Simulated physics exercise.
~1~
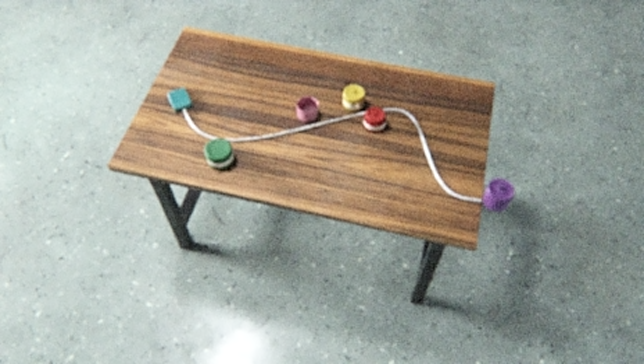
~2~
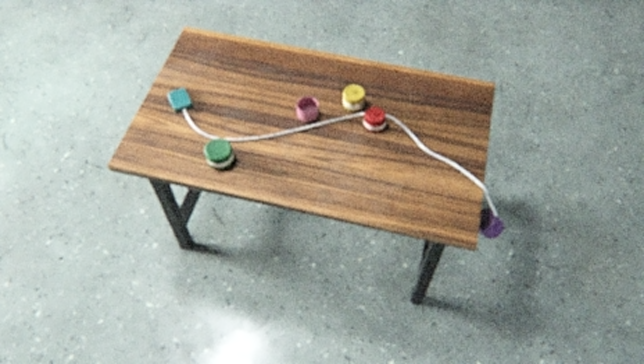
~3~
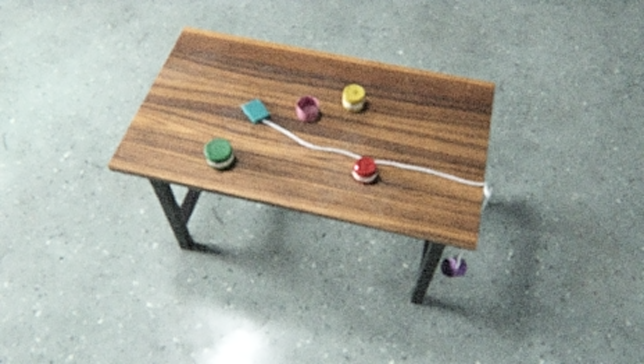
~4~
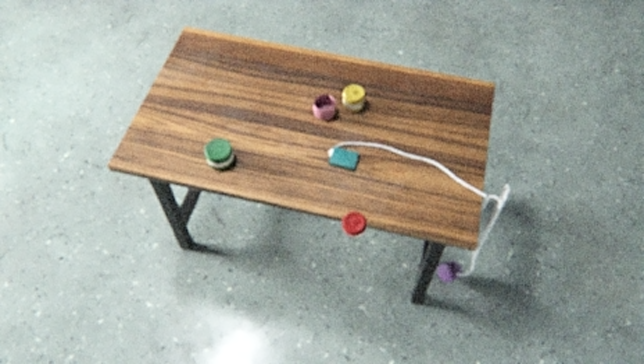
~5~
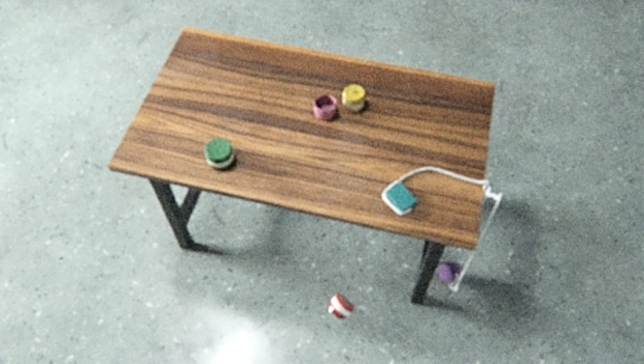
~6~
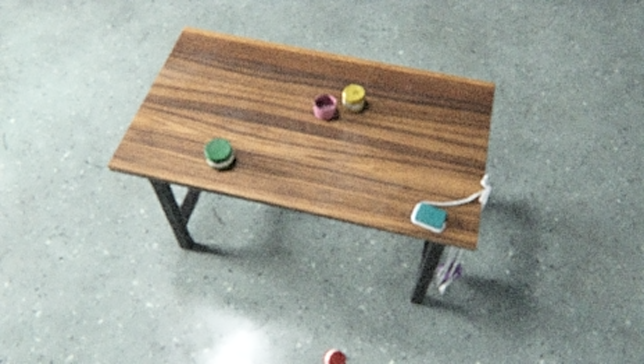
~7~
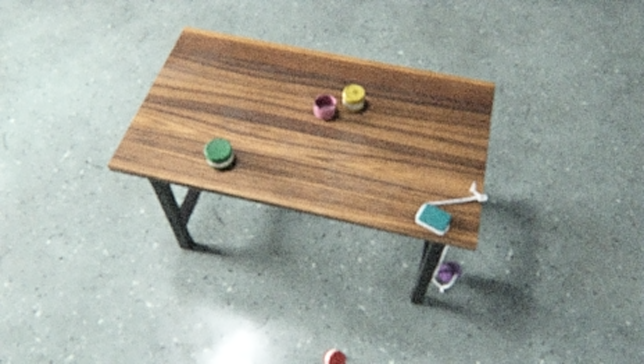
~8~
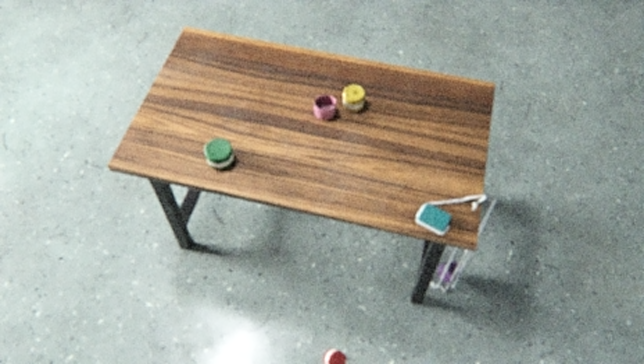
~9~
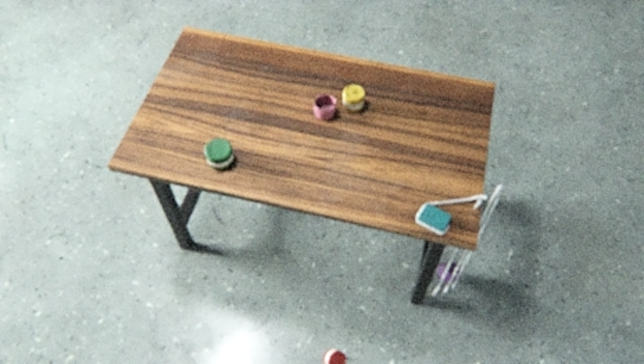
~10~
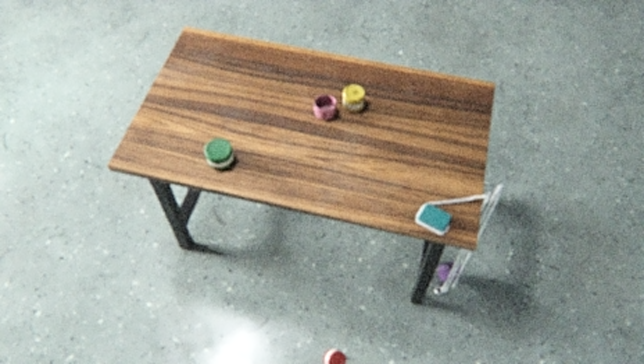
On a wooden table, a falling purple object dragging a corded teal block toward the right edge, a red jar dropping off.
